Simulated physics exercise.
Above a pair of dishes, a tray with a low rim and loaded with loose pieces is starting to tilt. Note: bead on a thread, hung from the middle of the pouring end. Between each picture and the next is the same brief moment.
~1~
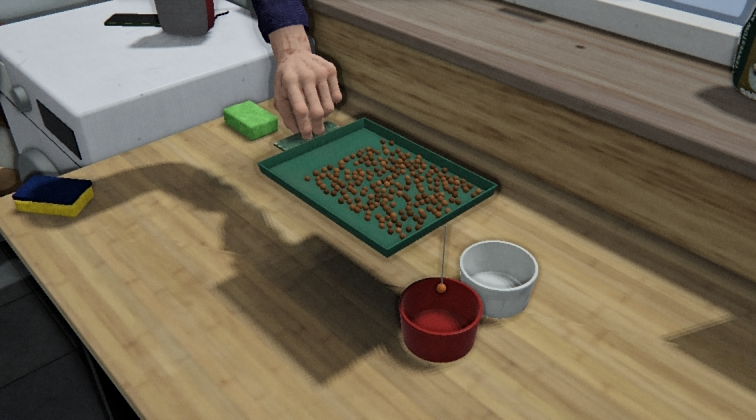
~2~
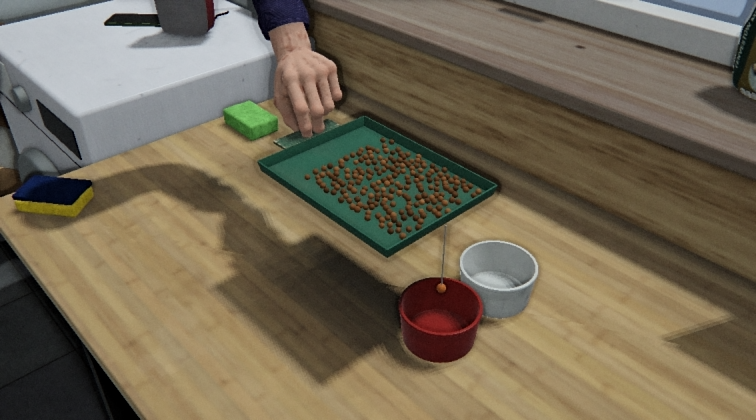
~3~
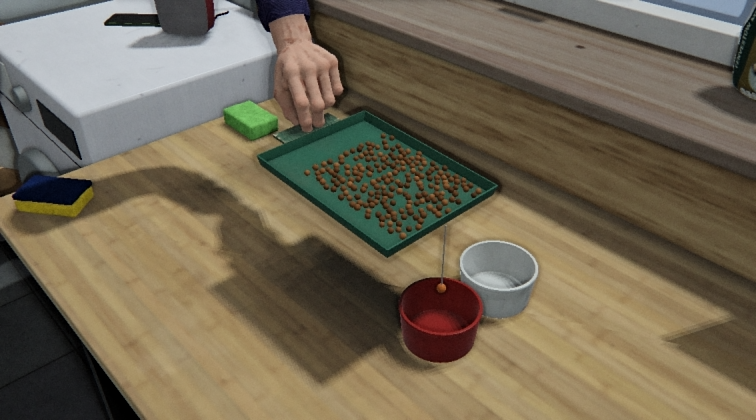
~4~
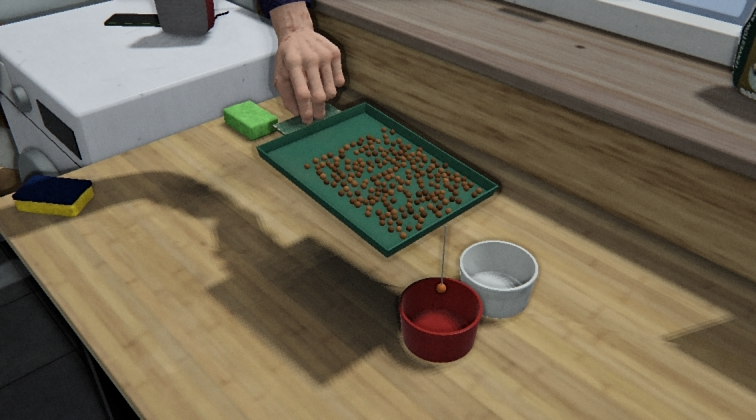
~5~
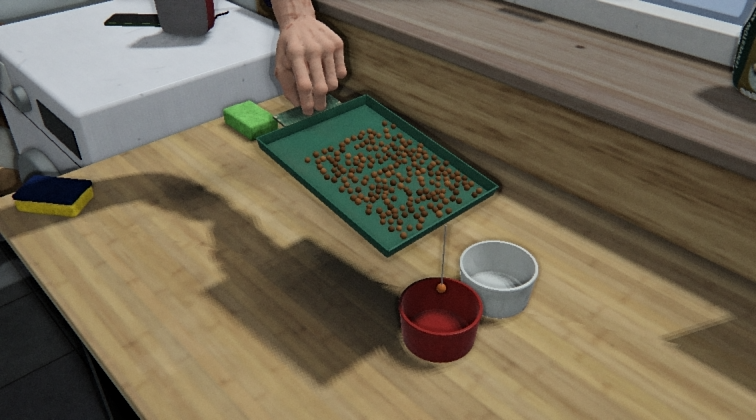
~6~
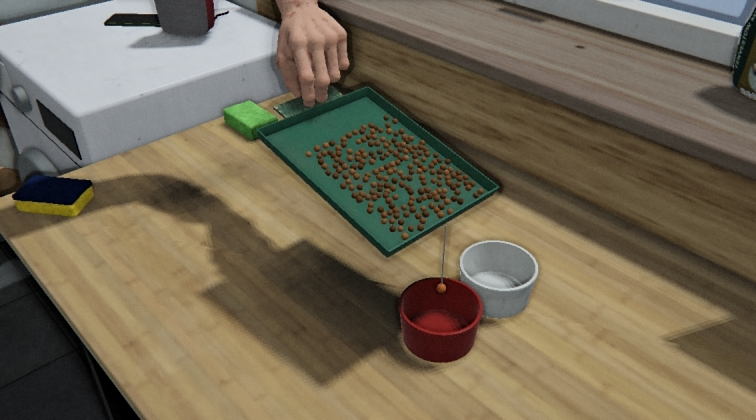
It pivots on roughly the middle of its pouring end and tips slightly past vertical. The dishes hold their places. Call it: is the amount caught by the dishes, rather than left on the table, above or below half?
Below half.
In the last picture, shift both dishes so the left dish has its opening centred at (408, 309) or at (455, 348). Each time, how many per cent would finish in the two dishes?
Trial 1 near 10 percent, trial 2 near 80 percent.
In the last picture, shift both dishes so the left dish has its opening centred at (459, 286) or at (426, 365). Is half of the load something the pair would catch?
In the first position shy of half, in the second past half.
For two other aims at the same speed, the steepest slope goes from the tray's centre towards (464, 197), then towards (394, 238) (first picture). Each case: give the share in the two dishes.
Lab note: Try 1 = 90 %, try 2 = 10 %.
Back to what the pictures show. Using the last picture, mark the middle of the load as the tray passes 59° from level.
The load is centred around (443, 193).
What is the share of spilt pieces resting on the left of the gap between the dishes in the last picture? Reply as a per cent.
Estimate: About 30 percent.
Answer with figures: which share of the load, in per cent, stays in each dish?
Near 20 in a hundred for the left dish; near 10 for the right dish.
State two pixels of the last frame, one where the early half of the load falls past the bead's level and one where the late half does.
I'd put it at roughly (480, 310), and after that at roughly (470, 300).
Just after the last frame, tray tipped steeply; every one on the tray.
A moment on, tray tipped right over; roughly a third on the tray; just a few in the left dish; just a few in the right dish; just a few outside both; roughly half in the air.
Further on, tray tipped past a quarter turn; roughly a quarter in the left dish; about a tenth in the right dish; roughly two thirds outside both.
When it is over, tray tipped past a quarter turn; roughly a quarter in the left dish; about a tenth in the right dish; roughly two thirds outside both.
